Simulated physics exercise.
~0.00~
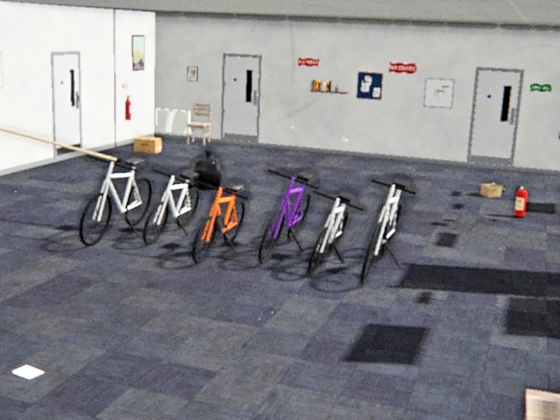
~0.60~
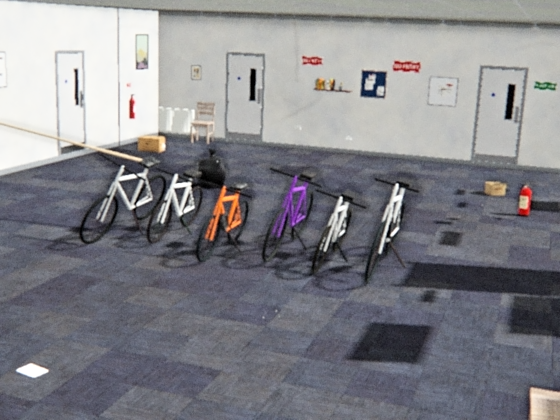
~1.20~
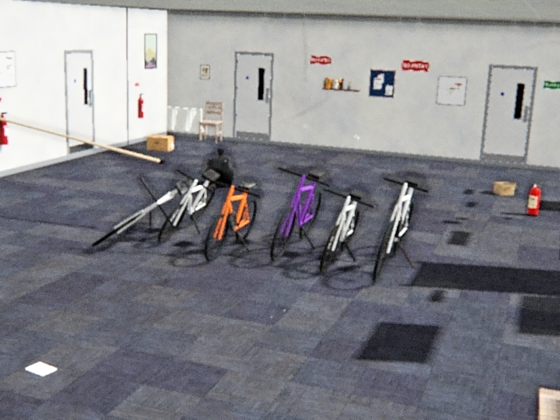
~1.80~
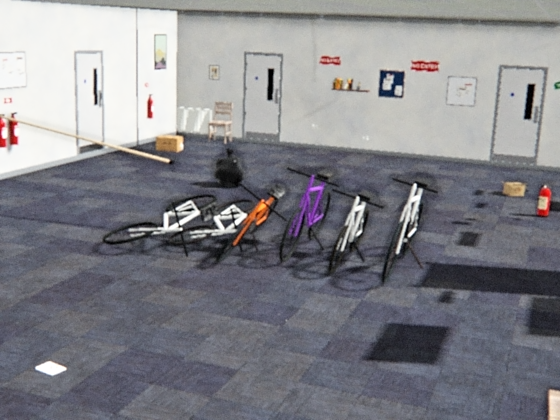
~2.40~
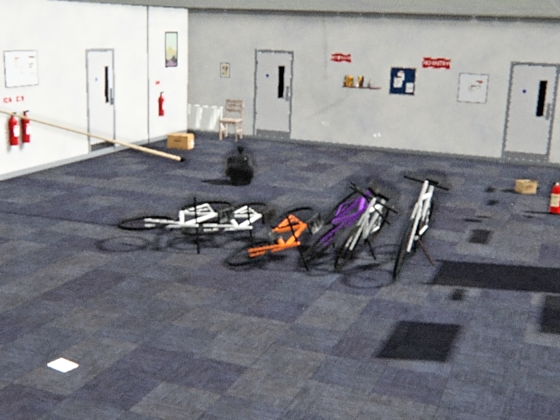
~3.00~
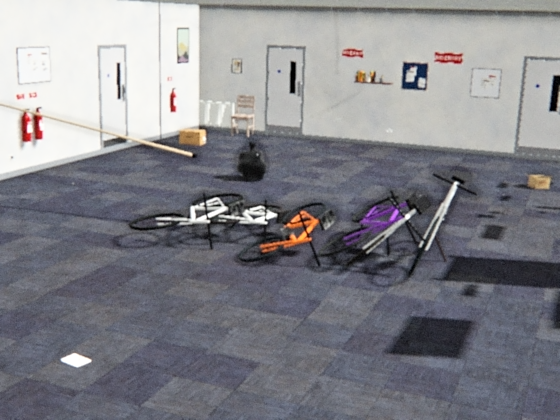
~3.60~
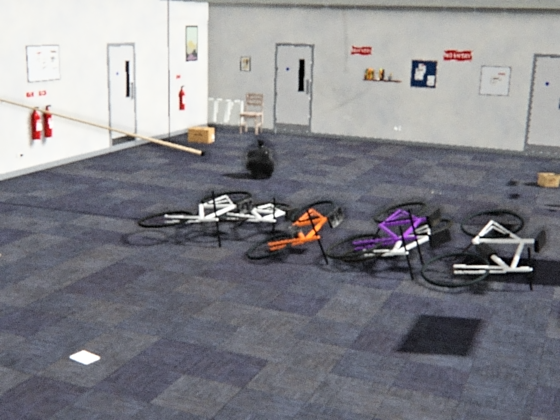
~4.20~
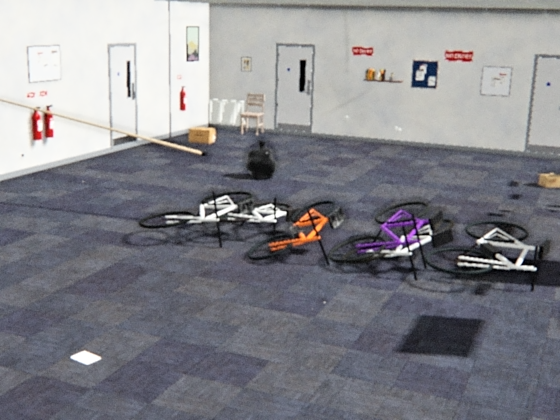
In this clip, a long pole slides toward a row of six parked bicycles in a carpeted room, and the leftmost white one tips rightward, followed in turn by its neighbours, including the orange and purple ones, until all six lie toppled on the floor.
